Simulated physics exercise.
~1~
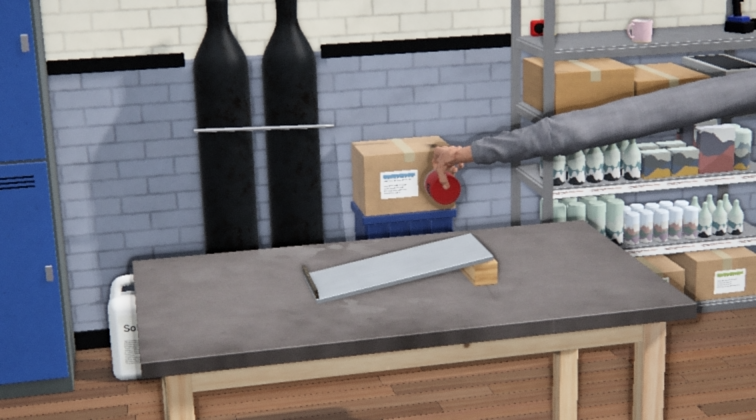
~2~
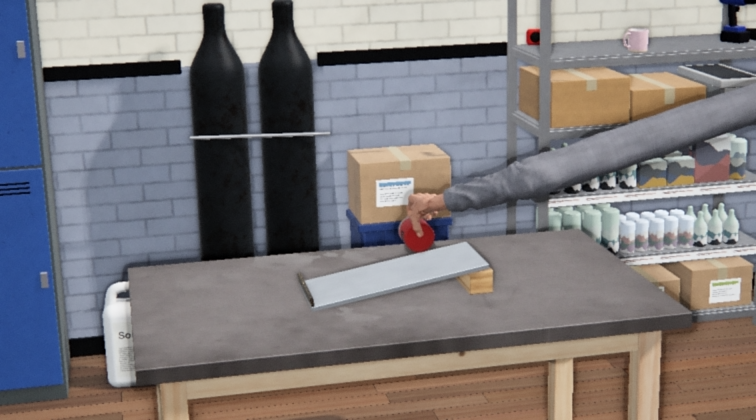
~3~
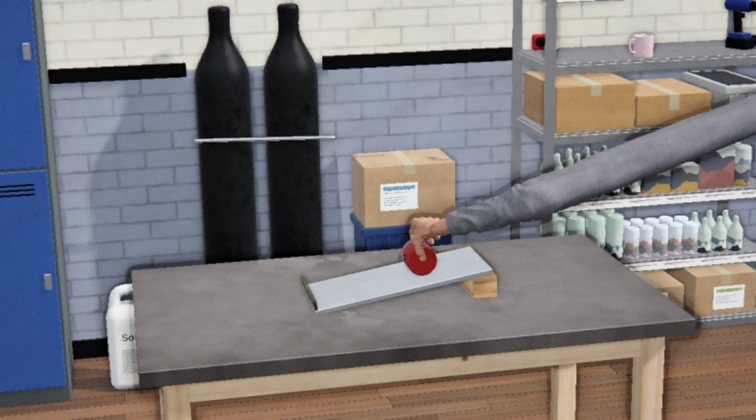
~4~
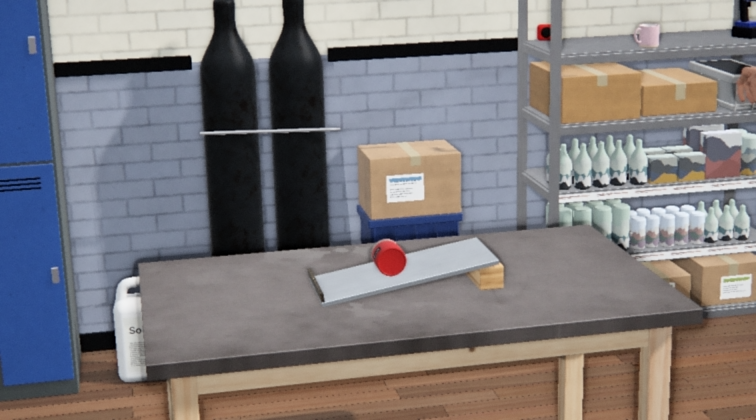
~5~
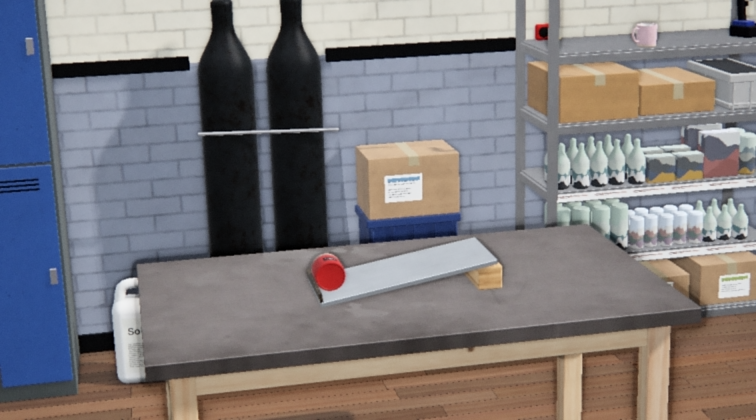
A red jar was lowered by a hand onto a sloping board propped on a workbench, and once the hand let go and withdrew, the jar went downhill to the left, ending up at the board's lower end while the board stayed put.
